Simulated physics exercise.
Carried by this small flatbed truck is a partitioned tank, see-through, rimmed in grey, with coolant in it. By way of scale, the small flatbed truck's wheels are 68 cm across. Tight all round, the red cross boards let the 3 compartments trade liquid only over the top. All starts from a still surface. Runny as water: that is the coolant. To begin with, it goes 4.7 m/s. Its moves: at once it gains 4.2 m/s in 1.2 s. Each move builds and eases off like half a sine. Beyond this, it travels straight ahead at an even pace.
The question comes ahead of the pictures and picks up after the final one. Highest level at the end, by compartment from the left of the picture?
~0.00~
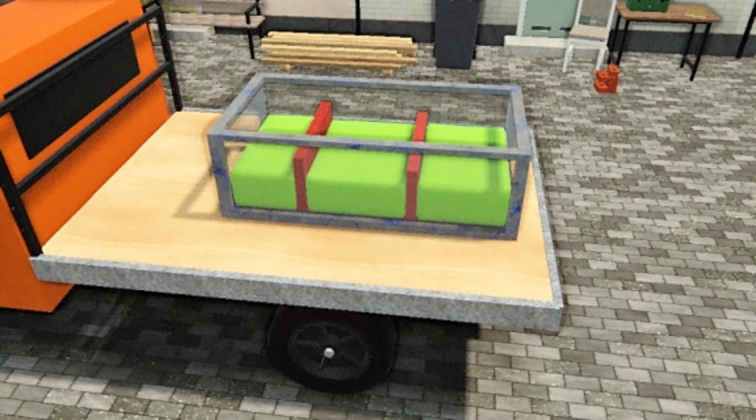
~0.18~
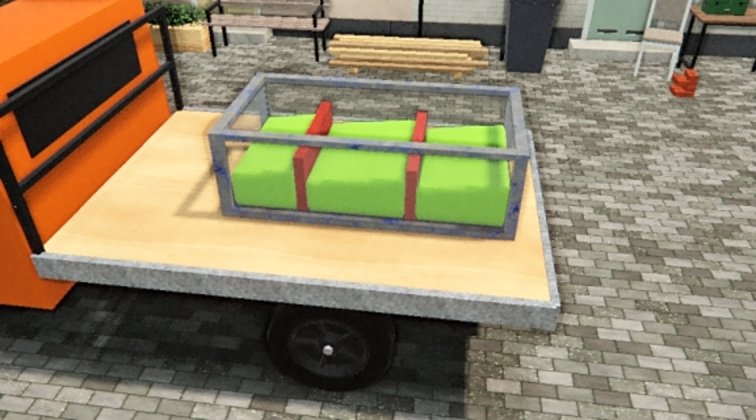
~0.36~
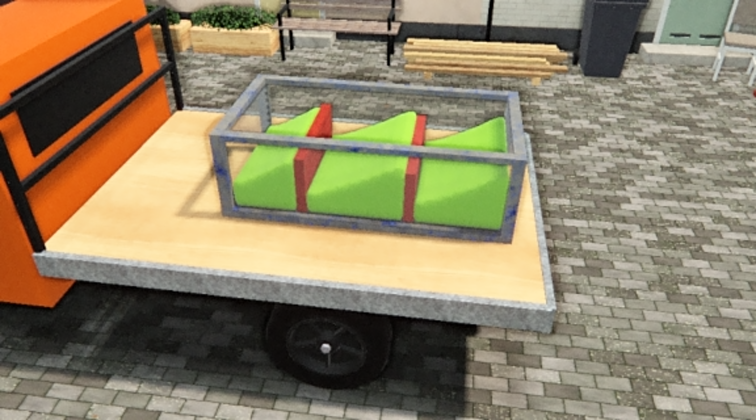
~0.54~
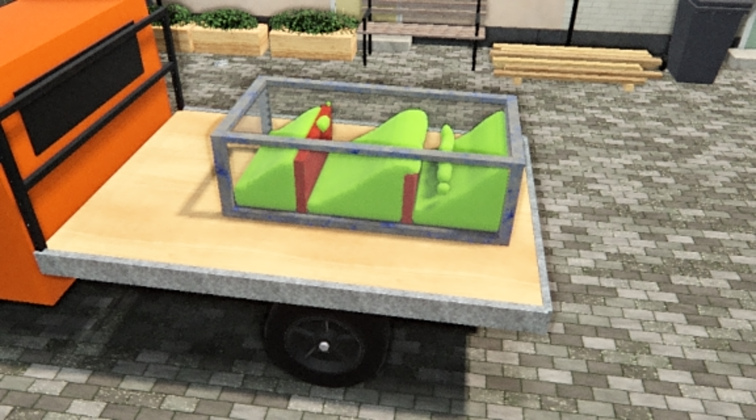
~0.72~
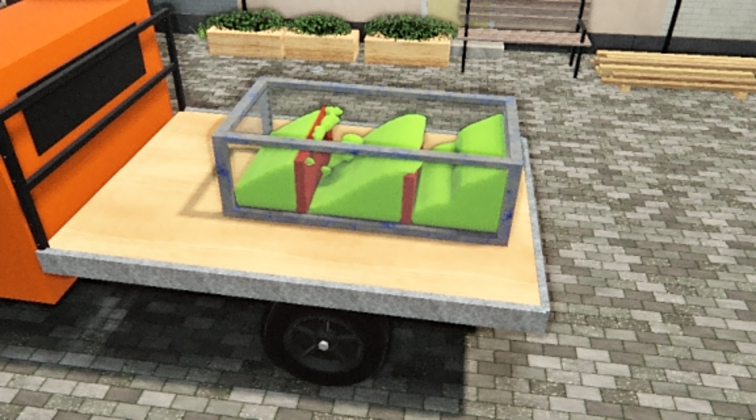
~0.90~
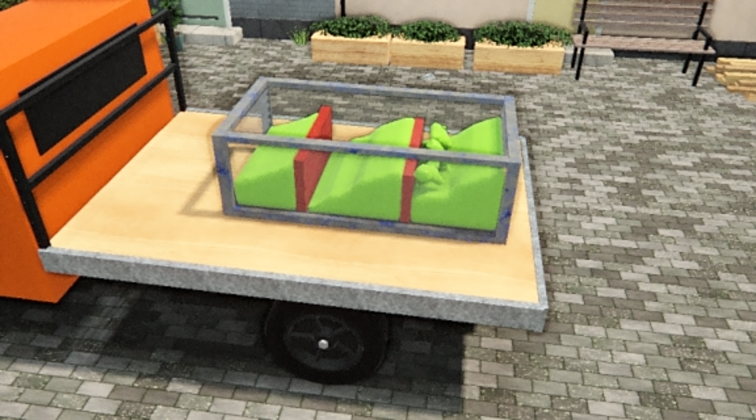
The third one.
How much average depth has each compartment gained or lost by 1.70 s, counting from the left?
In cm: 1 down, 4 down, 5 up.
By 1.20 s left to right it is 23, 20, 28 cm deep.
By 1.70 s left to right it is 23, 20, 28 cm deep.
By 2.10 s left to right it is 23, 20, 28 cm deep.
By 4.18 s left to right it is 23, 20, 28 cm deep.
